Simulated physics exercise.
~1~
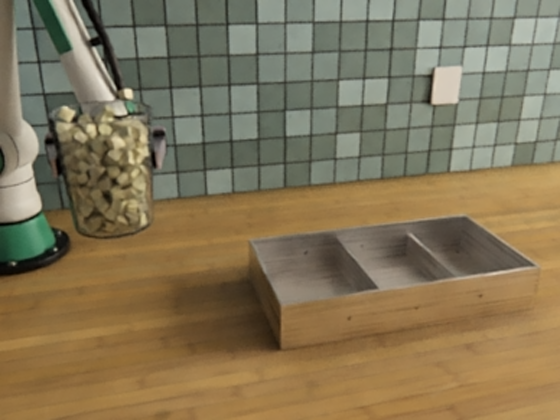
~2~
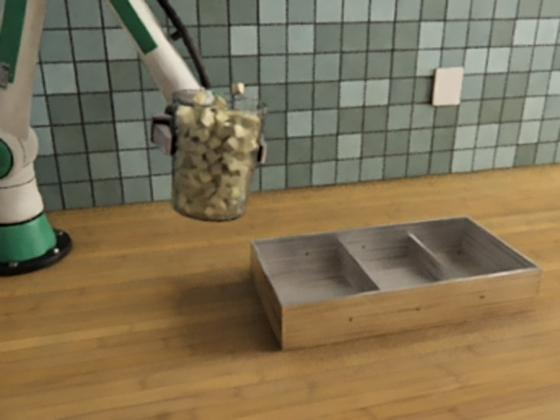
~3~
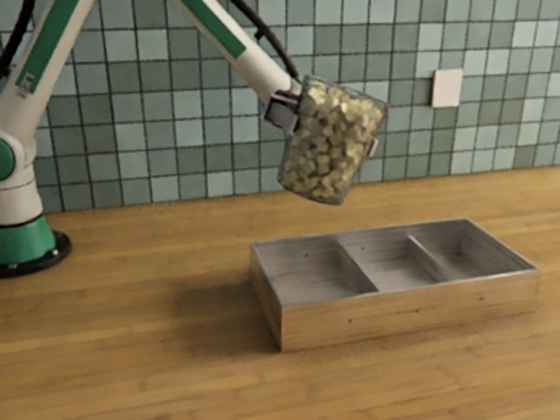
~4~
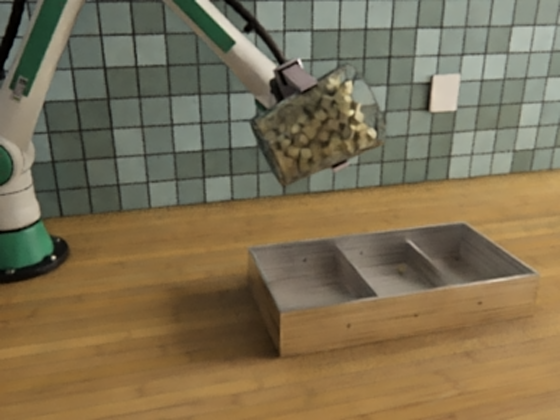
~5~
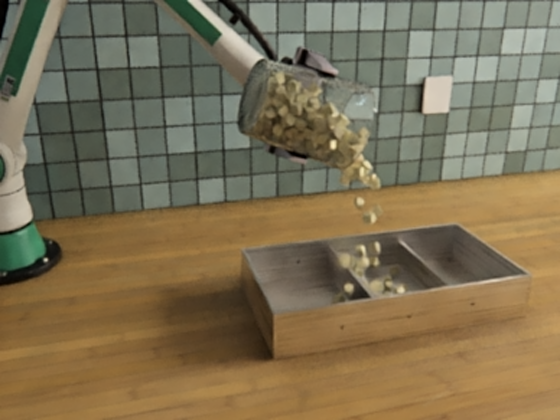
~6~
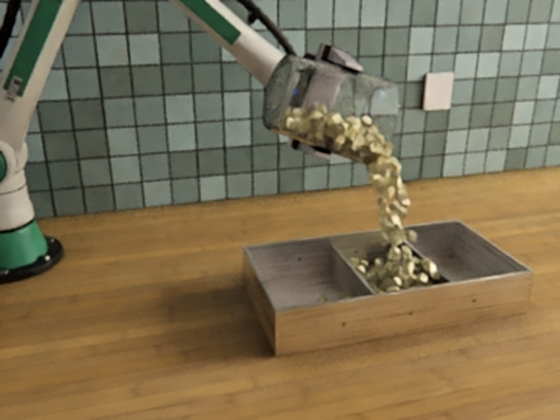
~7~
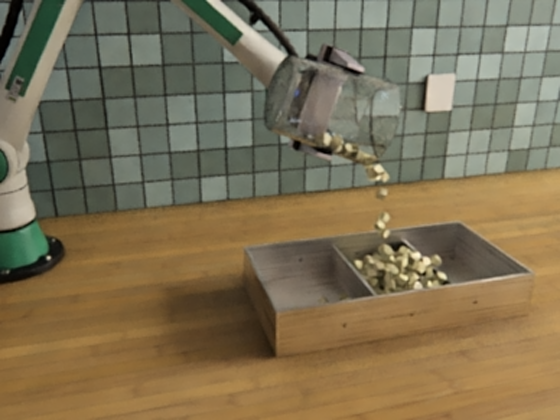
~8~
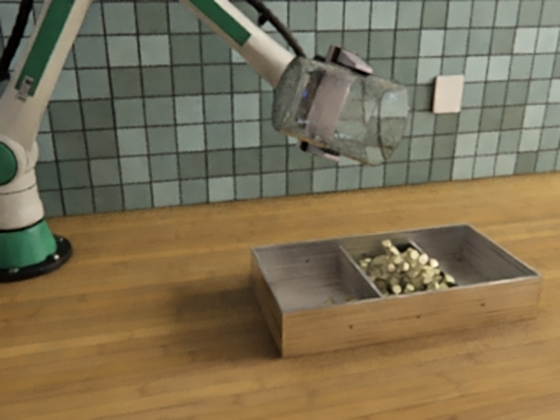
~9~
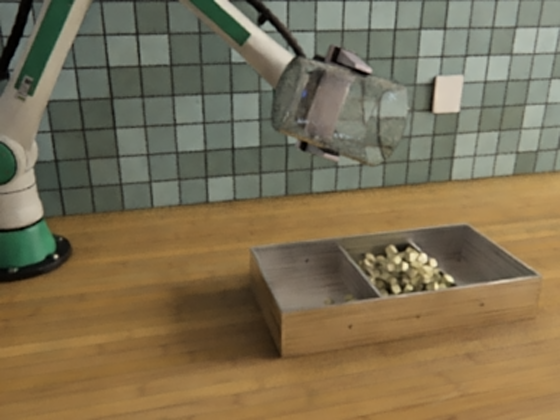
To begin with, a white and green robot arm holds a clear cup full of pale diced pieces above a wooden counter, left of an open box with three compartments, before a green tiled wall. The arm carries the cup to the right, leaning it as it nears the box. It then draws the cup back slightly and tips it onto its side. Pieces spill over the rim, a few landing in the left compartment, before a thicker stream pours into the middle one. The stream thins and stops, leaving the cup empty and still tilted above a heap in the middle compartment.
